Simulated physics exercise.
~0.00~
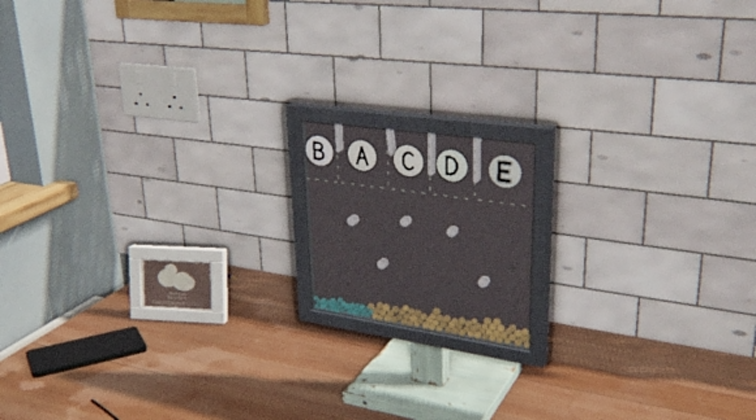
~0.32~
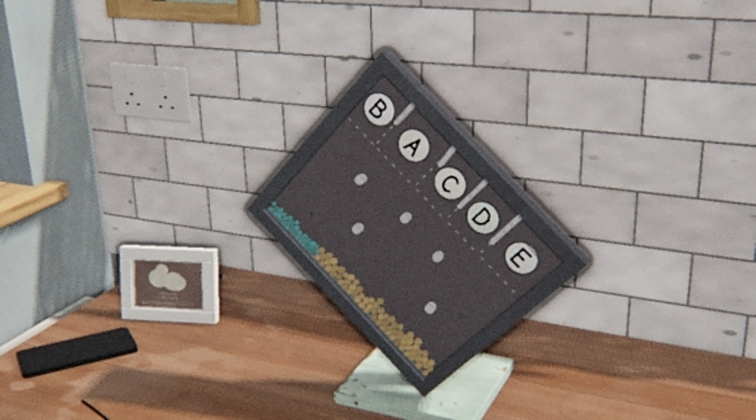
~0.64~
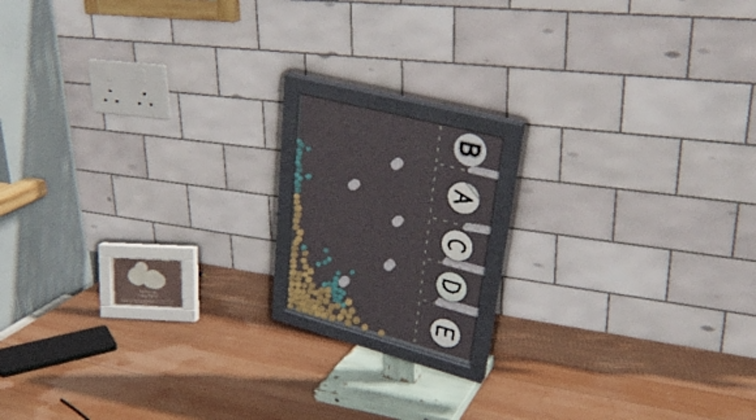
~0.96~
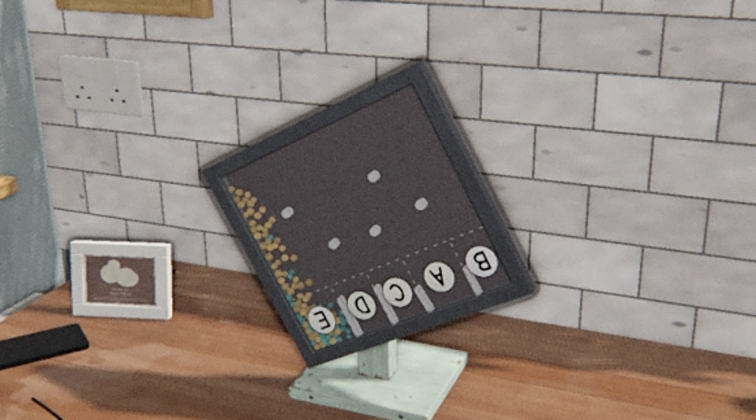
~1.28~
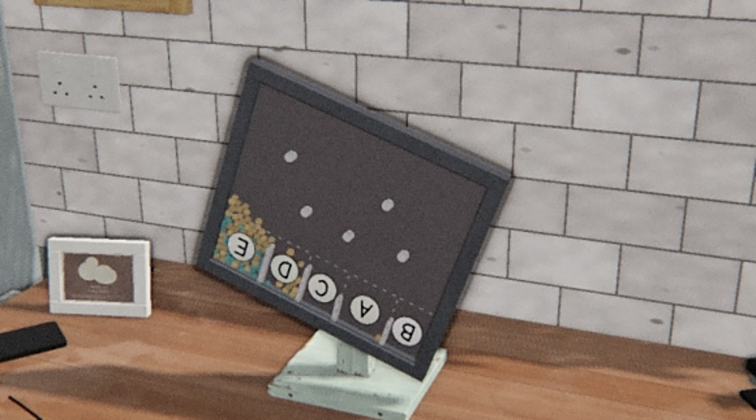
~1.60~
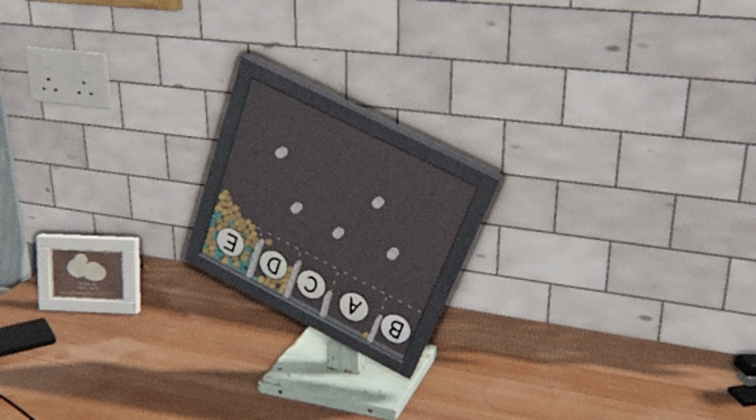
A dark-framed display case on a pale stand rotates clockwise until its lettered pockets are at the bottom, sending tan and turquoise beads sliding along its side; it comes to rest tilted, with most beads heaped around pocket E and a few in D.
